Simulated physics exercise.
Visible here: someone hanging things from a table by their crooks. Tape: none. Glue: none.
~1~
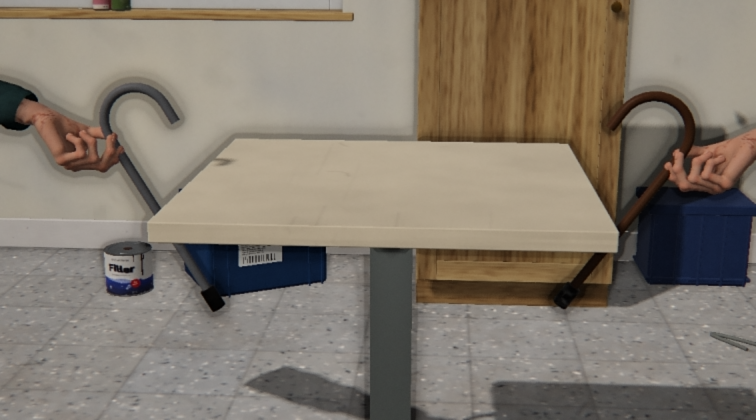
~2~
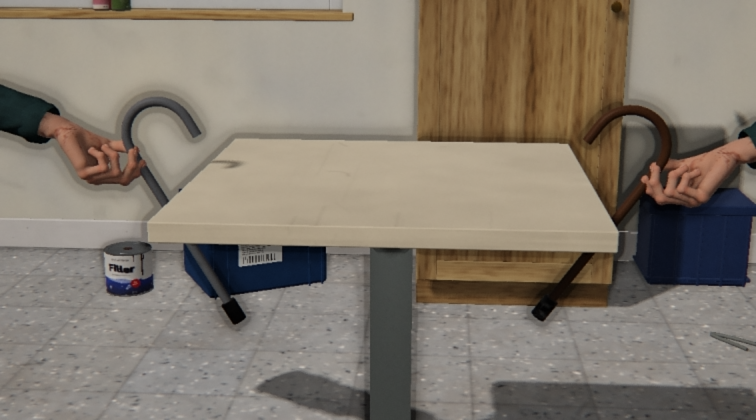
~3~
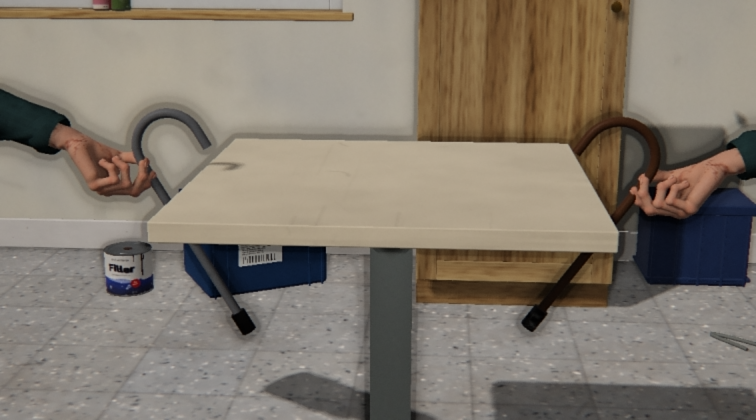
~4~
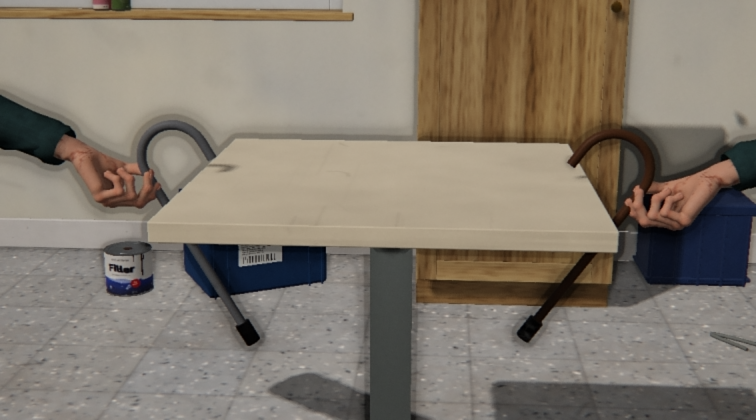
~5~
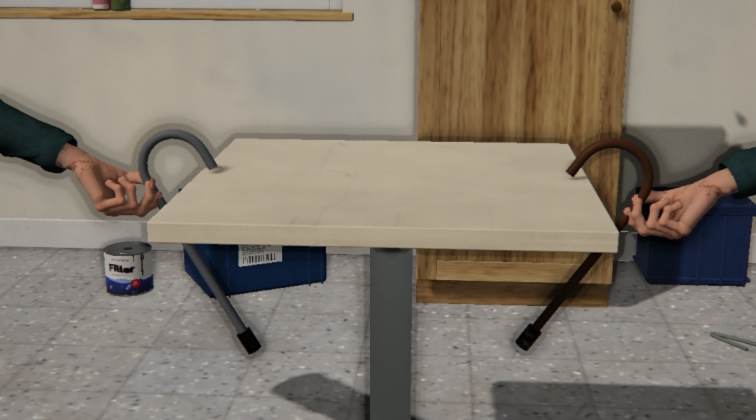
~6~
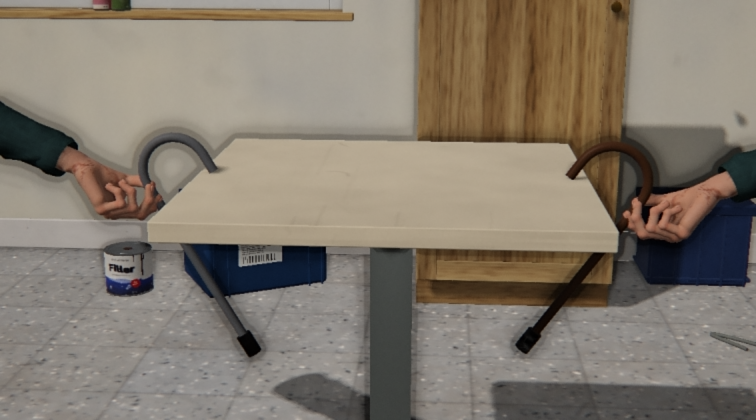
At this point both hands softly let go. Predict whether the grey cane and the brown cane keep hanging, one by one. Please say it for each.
Grey cane - yes, it keeps hanging. Brown cane - yes, it keeps hanging.
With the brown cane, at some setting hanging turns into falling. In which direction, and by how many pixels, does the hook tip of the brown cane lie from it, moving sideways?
Shift it right by roughly 20 pixels.
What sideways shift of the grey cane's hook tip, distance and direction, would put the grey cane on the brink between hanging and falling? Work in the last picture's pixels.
Leftwards, by 16 pixels.
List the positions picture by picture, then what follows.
The first frame shows still on the way; grey cane (181, 193); brown cane (605, 195); table (392, 185).
The second frame shows still on the way; brown cane (582, 208); table (392, 185).
The third frame shows still on the way; grey cane (213, 218); table (392, 185).
The fourth frame shows still on the way; brown cane (566, 230); table (392, 185).
The fifth frame shows still on the way; grey cane (219, 238); table (392, 185).
The sixth frame shows in place, still held; grey cane (219, 240); brown cane (565, 242); table (392, 185).
Then, 0.40 s later than the last frame, grey cane at rest near (217, 241); brown cane at rest near (567, 243).
When it is over, the grey cane stays hooked on the edge, near (218, 241); the brown cane stays hooked on the edge, near (565, 242).
